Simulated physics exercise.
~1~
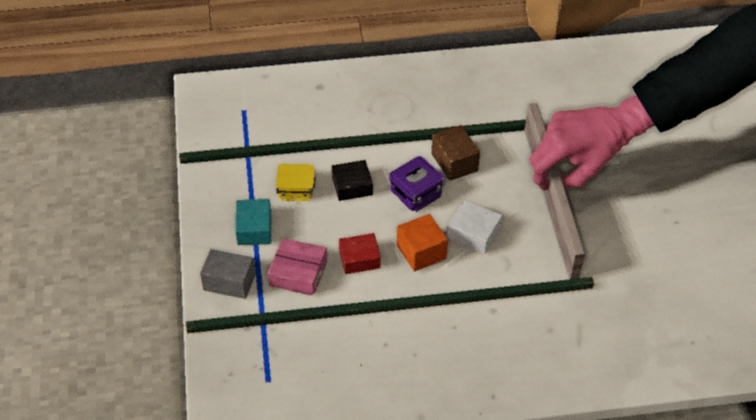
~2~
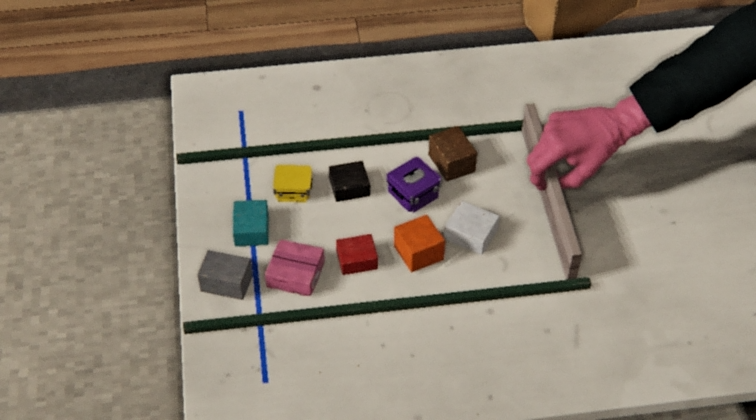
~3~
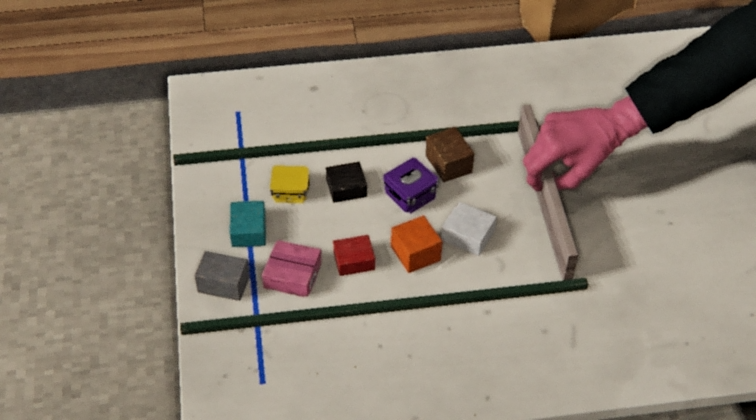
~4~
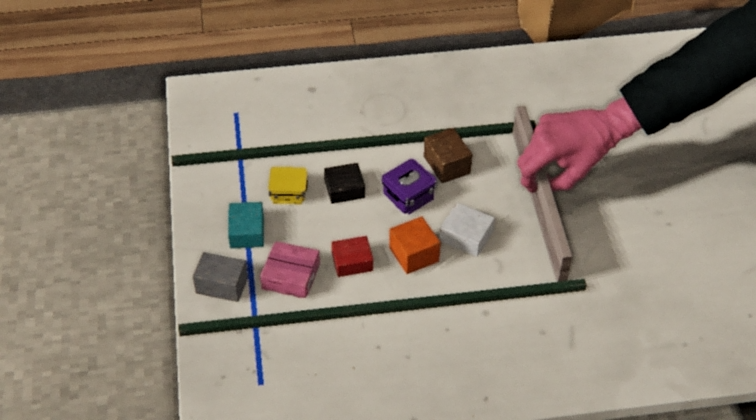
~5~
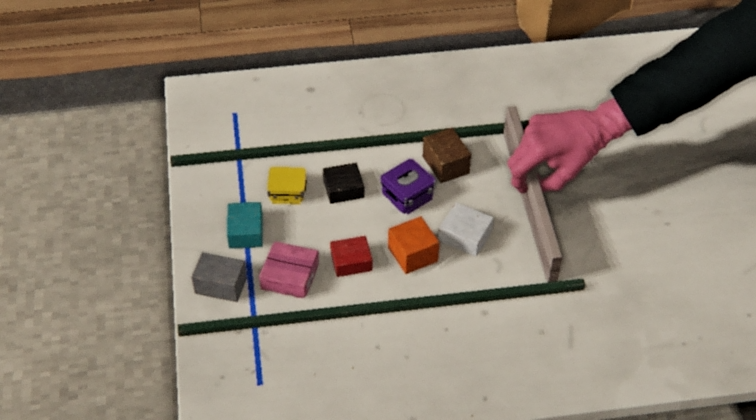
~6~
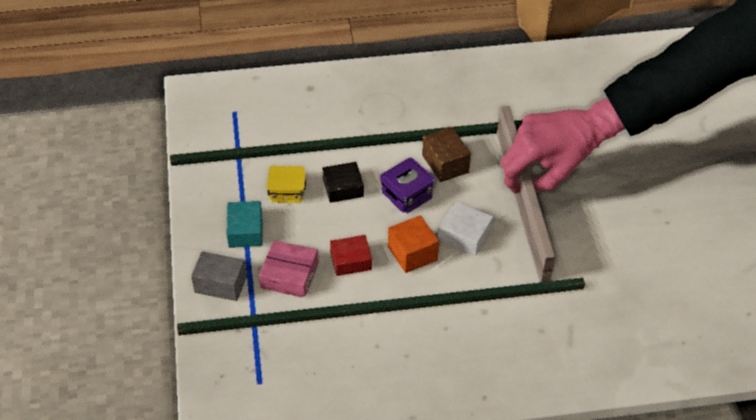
A pink-gloved hand slides a board slightly left toward colourful blocks on a table.
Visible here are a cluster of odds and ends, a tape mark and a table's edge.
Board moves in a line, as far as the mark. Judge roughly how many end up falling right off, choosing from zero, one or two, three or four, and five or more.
It is three or four.
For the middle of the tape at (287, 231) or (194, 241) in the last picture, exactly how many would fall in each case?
Tallies: 1, 6.
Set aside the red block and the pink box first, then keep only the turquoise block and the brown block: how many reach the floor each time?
Tally per try: 1 / 3.
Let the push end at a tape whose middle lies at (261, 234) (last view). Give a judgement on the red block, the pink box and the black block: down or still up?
Red block stays put, pink box goes off, black block stays put.
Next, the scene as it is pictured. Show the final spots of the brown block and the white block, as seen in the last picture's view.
The brown block finishes at (224, 174); the white block finishes at (227, 264).
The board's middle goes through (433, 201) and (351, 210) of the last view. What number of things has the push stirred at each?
The count is 5 at the first point and 9 at the second.
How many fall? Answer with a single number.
I count 3 in all.
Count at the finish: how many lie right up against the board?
The number is 4.
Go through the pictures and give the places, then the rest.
Grey block (228, 274); turquoise block (254, 222); pink box (298, 267); board (553, 189); tape (255, 233), in the first frame.
Turquoise block (251, 223); yellow case (293, 184), in the second frame.
Pink box (292, 269); purple case (410, 186), in the third frame.
Grey block (221, 277); board (541, 191), in the fourth frame.
Turquoise block (245, 225); red block (351, 256), in the fifth frame.
Grey block (219, 276); turquoise block (245, 224); pink box (289, 269); board (524, 192); tape (246, 235), in the sixth frame.
Soon after, none off yet; grey block at rest near (219, 276); turquoise block at rest near (245, 224); pink box at rest near (289, 269).
Then, none off yet; grey block at rest near (216, 276); turquoise block at rest near (245, 224); pink box moved a little near (267, 271).
Further on, one off so far; grey block on its side near (142, 339); turquoise block moved a little near (228, 225); pink box moved well along near (191, 284).
At rest, the number that fall off is three or four; fallen, yellow case, pink box and grey block.
